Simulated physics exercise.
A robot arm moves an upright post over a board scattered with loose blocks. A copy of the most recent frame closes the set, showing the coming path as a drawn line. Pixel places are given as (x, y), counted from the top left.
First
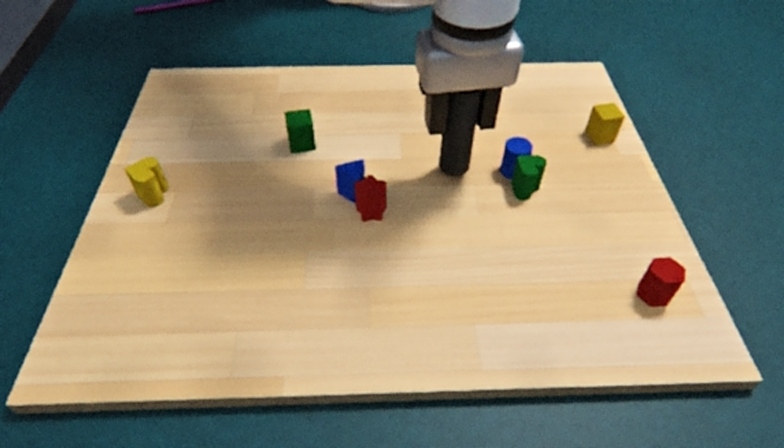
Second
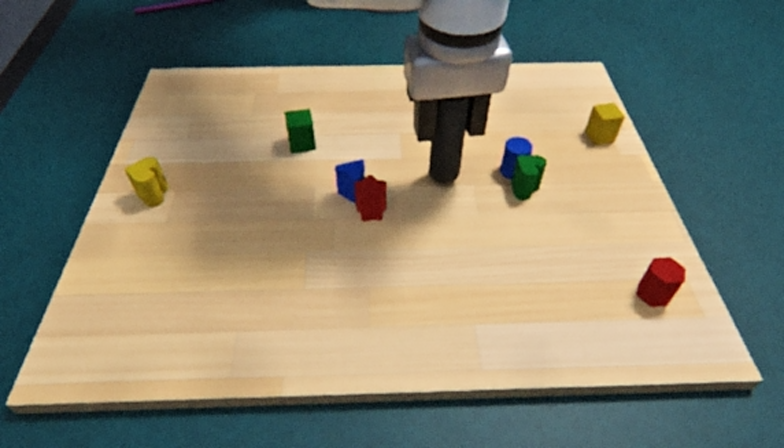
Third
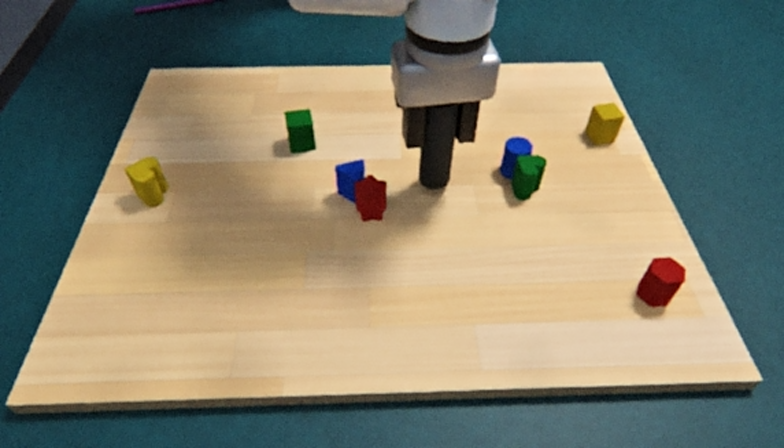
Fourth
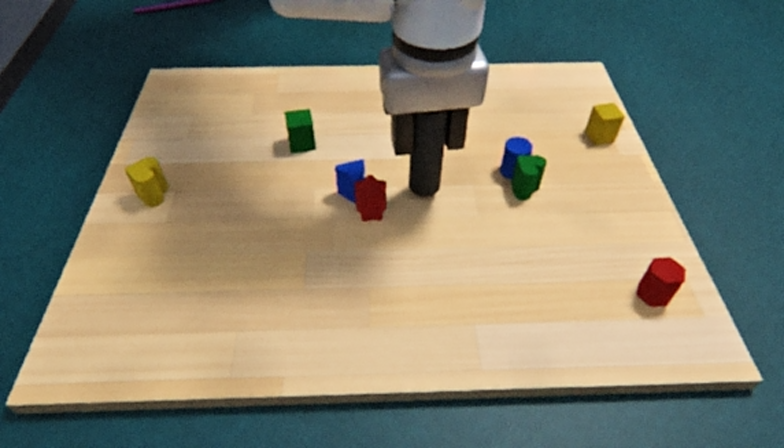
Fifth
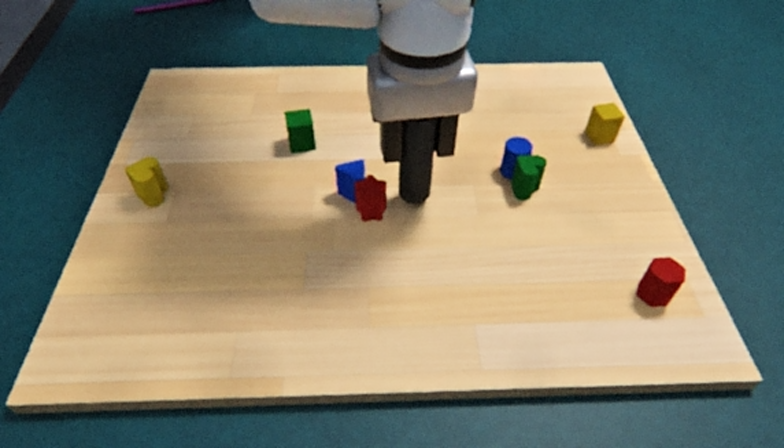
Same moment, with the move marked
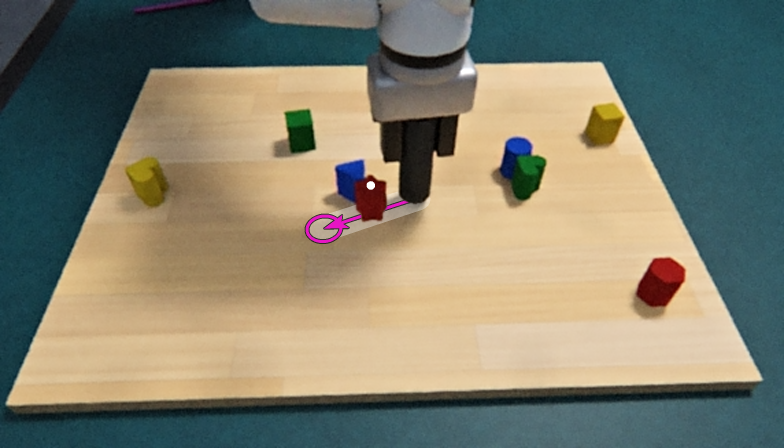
On a pale wooden board scattered with small red, blue, green and yellow blocks, a robot arm moves its dark upright post a short way left and slightly nearer, toward a red star beside a blue block, while the blocks stay still.
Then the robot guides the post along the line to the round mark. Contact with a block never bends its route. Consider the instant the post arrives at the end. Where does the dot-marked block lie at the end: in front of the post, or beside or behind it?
By the time the path ends, the dot-marked block is still sitting right in front of the post.
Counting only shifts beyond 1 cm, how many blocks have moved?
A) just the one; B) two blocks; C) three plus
That would be A.
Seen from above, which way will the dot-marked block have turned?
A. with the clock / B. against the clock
Letter A.
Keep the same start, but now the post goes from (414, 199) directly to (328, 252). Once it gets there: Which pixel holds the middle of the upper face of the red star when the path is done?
Around (328, 196).
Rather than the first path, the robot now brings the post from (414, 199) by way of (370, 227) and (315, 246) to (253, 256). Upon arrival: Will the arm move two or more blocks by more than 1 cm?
My answer is no.
Drawn move, in a line from (414, 199) to (324, 229); the dot is on the red star.
What follows on the original path. One third of the way, post at (384, 202); blue three-sided block at (348, 168), turned 30° clockwise; red star at (351, 190).
Two thirds of the way, post at (355, 212); blue three-sided block at (346, 169), turned 45° clockwise; red star at (321, 193), turned 50° clockwise.
At the end, post at (323, 222); blue three-sided block at (346, 169), turned 45° clockwise; red star at (292, 196), turned 75° clockwise.
